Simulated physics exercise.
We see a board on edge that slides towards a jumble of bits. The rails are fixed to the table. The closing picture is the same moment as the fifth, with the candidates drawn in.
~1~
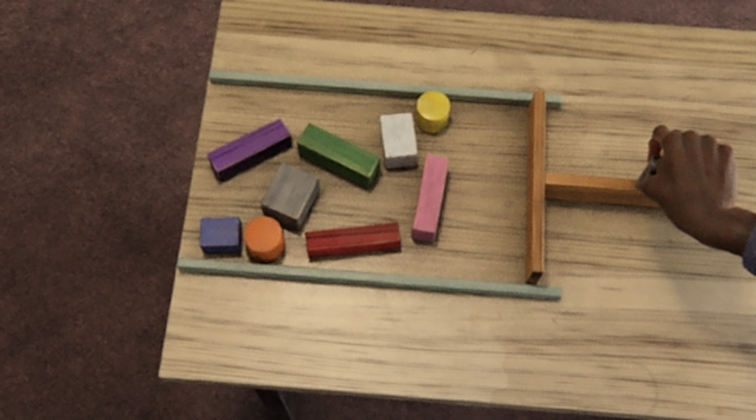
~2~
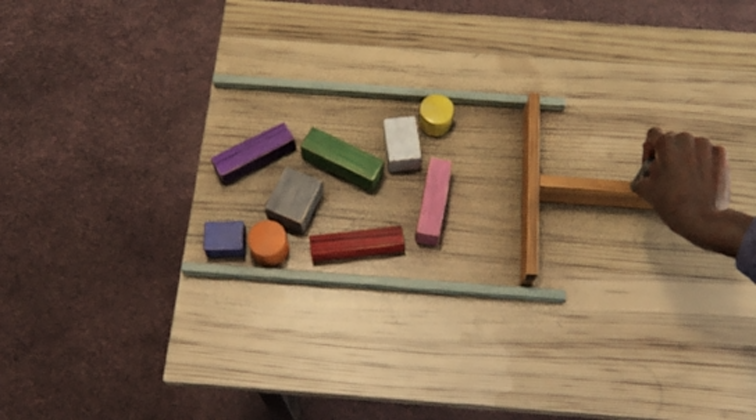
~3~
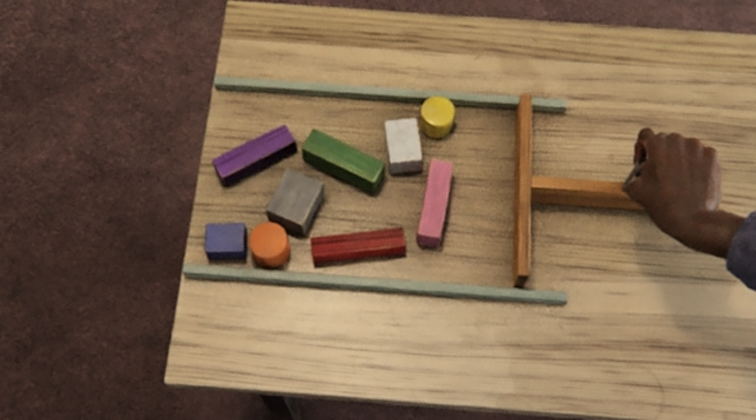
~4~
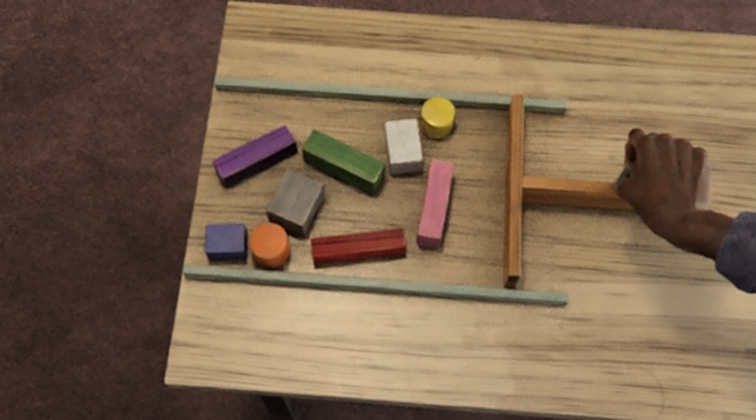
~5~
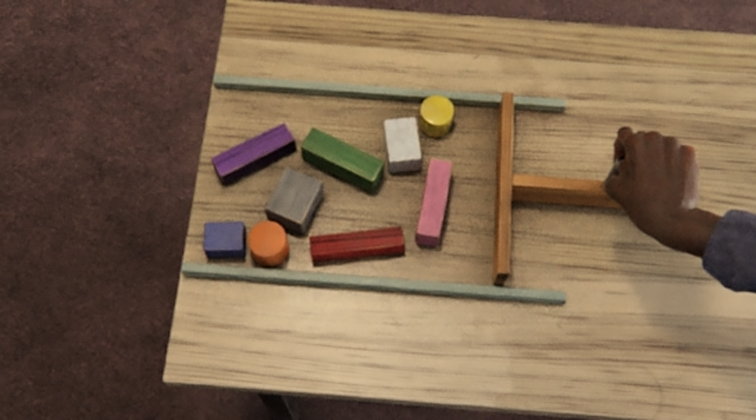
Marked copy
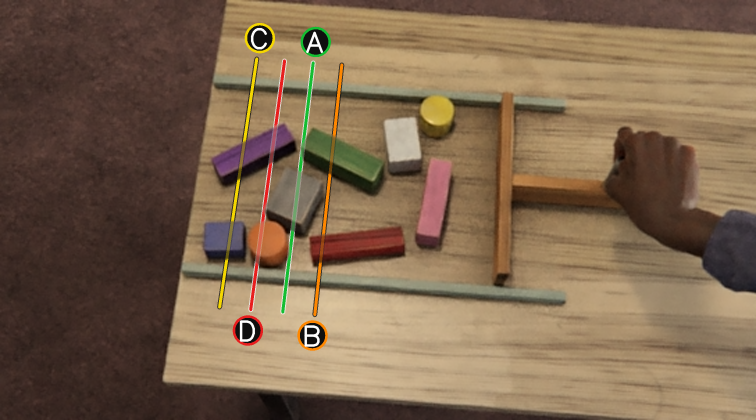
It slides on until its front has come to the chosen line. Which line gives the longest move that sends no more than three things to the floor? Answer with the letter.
No farther than D.
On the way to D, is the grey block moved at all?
Yes.
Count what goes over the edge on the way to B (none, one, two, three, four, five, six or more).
One.
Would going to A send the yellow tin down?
No.
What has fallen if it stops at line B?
The blue block goes over.
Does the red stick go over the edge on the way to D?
By then, no.
On the marked copy, A at (299, 180); B at (329, 183); C at (239, 176); D at (269, 178).
Following D. Soon after the start, board (421, 173); yellow tin (402, 113); green bar (335, 163).
Later, board (335, 166); blue block over the edge; orange tin (188, 243).
In the end, board (270, 162); orange tin over the edge; purple stick over the edge; three fallen.
As for the rest, A is within the limit but short; B is within the limit but short; C drops six.
